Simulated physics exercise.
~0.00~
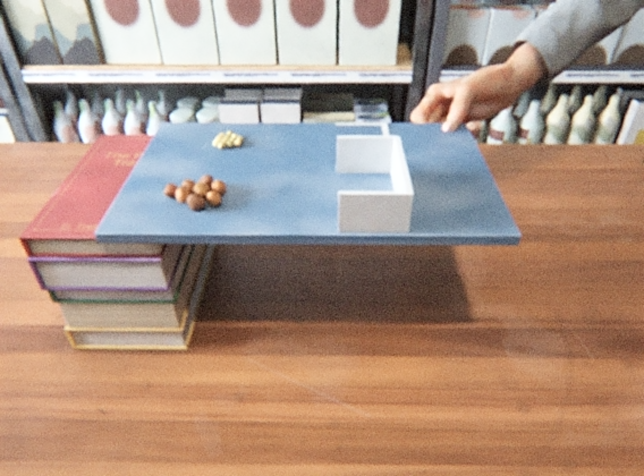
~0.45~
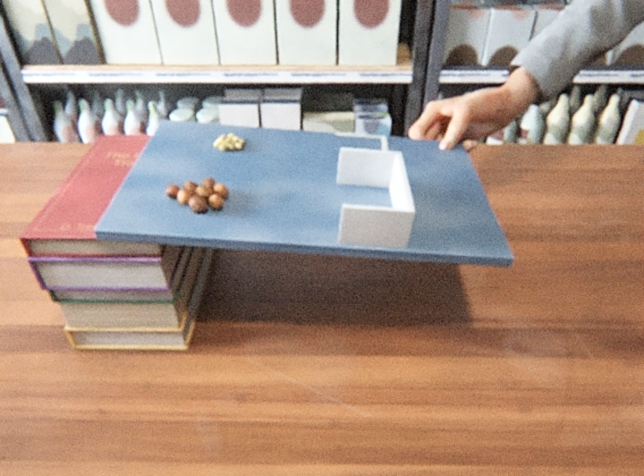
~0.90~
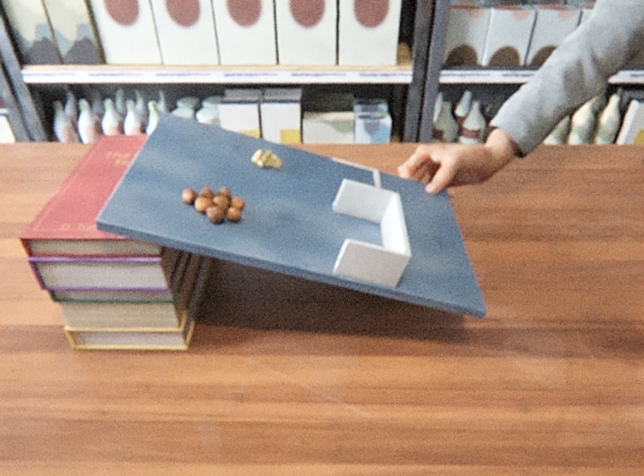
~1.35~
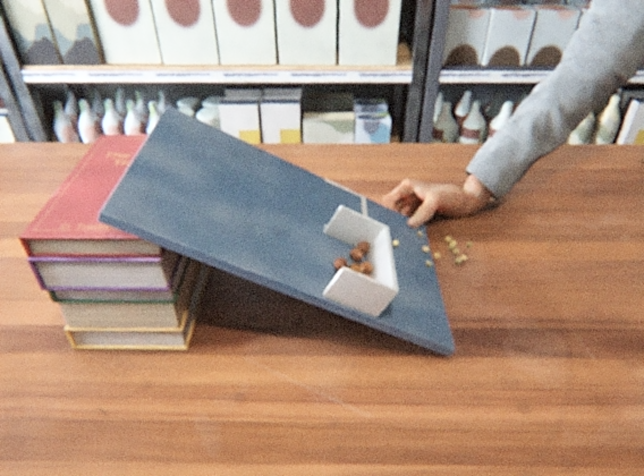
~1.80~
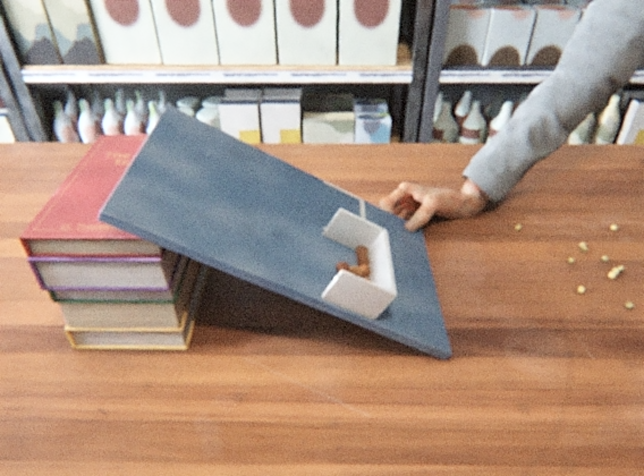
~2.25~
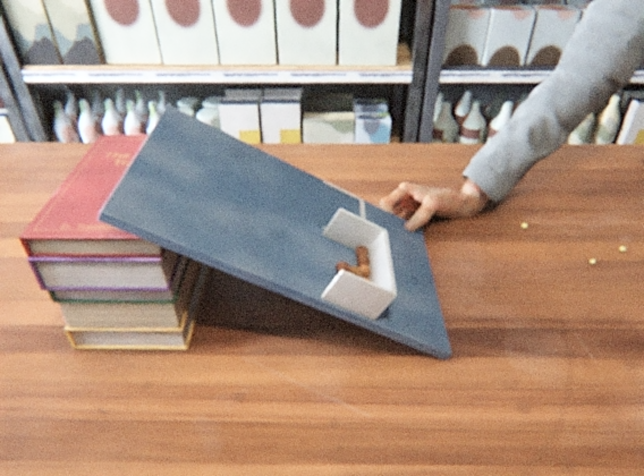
On a wooden table in front of stocked shelves, a hand lowered the right end of a blue board propped on books; the brown balls slid down and stayed behind the white barrier, while the small pale pieces rolled past and scattered across the table.
